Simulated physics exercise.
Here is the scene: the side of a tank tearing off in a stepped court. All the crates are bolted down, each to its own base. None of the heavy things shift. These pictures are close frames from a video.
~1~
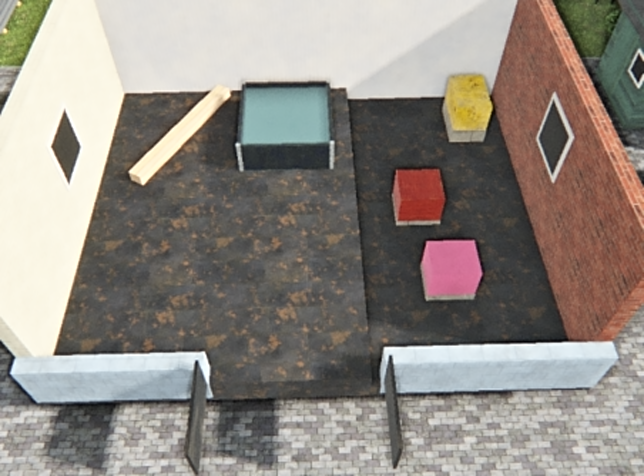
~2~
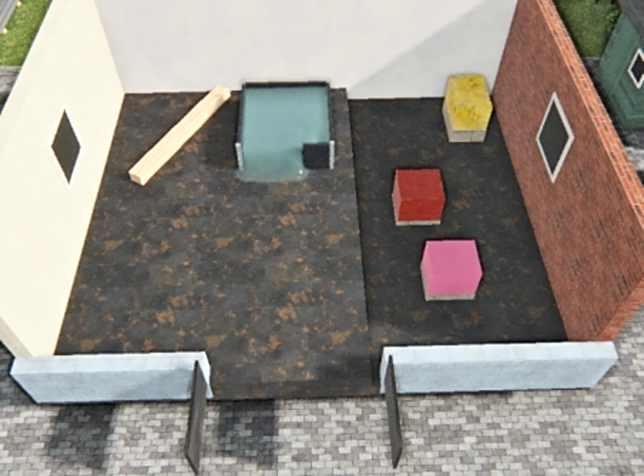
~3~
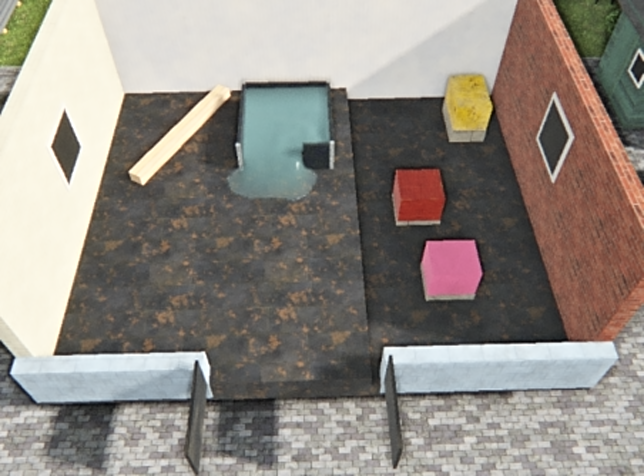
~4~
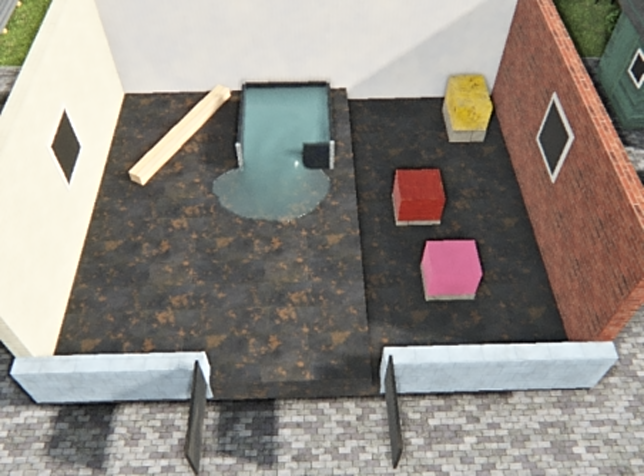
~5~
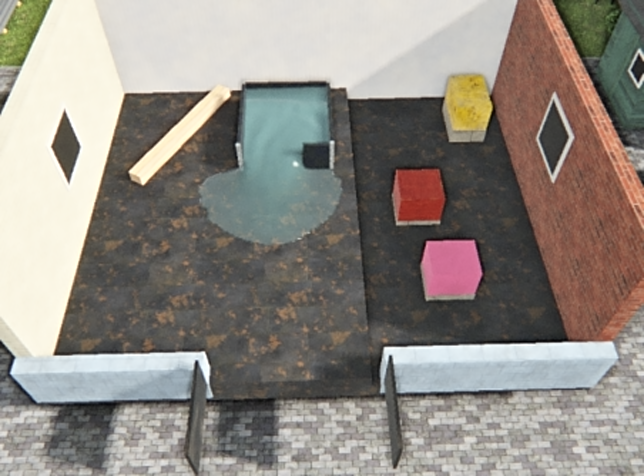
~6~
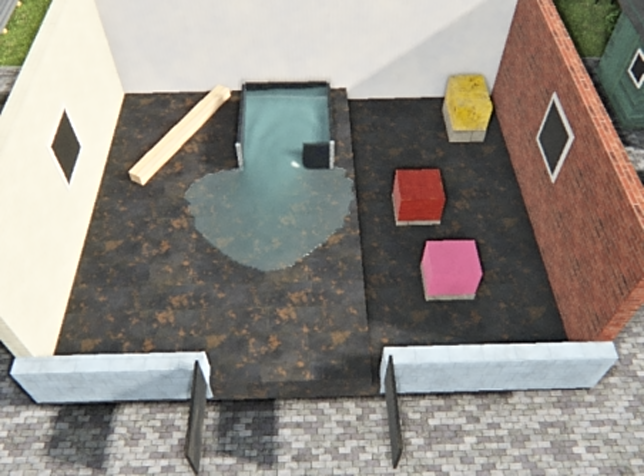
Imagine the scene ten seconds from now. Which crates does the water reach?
The red crate is spared, the pink crate is spared, the yellow crate is spared.
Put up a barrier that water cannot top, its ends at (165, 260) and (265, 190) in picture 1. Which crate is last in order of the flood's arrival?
Yellow-painted one.
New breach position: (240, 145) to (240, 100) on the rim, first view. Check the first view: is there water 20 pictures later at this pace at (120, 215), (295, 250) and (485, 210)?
As listed: Flooded, clear, free of water.
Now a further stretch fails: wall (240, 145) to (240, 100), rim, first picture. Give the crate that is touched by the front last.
That would be the red-painted one.
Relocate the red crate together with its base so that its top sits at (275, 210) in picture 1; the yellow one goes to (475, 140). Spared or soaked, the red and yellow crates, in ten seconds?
In ten seconds the red crate is reached and the yellow crate is never reached.
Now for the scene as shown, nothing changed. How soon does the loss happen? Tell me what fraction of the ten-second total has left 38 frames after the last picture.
My figure is about 75 in a hundred.
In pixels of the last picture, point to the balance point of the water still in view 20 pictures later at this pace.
I reckon somewhere around (242, 226).
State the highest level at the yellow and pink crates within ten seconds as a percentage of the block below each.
About 0 and 30 per cent.
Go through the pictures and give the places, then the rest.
Still water in the tank at (286, 115), in the first picture.
The front is at (240, 177), out from the gap at (273, 162), in the second picture.
Water pours out at (273, 162) and has run to (236, 189), in the third picture.
Water pours out at (273, 163) and has run to (291, 217), in the fourth picture.
Water pours out at (273, 162) and has run to (283, 239), in the fifth picture.
The front is at (257, 264), out from the gap at (273, 162), in the sixth picture.
A moment on, water covers 25 % of the floor; the red crate not reached, the pink crate not reached, the yellow crate not reached.
Next, water covers 40 % of the floor; the red crate not reached, the pink crate not reached, the yellow crate not reached.
Then, water covers 40 % of the floor; the red crate water round its plinth, the pink crate water round its plinth, the yellow crate not reached.
Later, water covers 45 % of the floor; the red crate water round its plinth, the pink crate water round its plinth, the yellow crate not reached.
In the end, water covers 60 % of the floor; the red crate stayed above the water, the pink crate stayed above the water, the yellow crate stayed above the water.
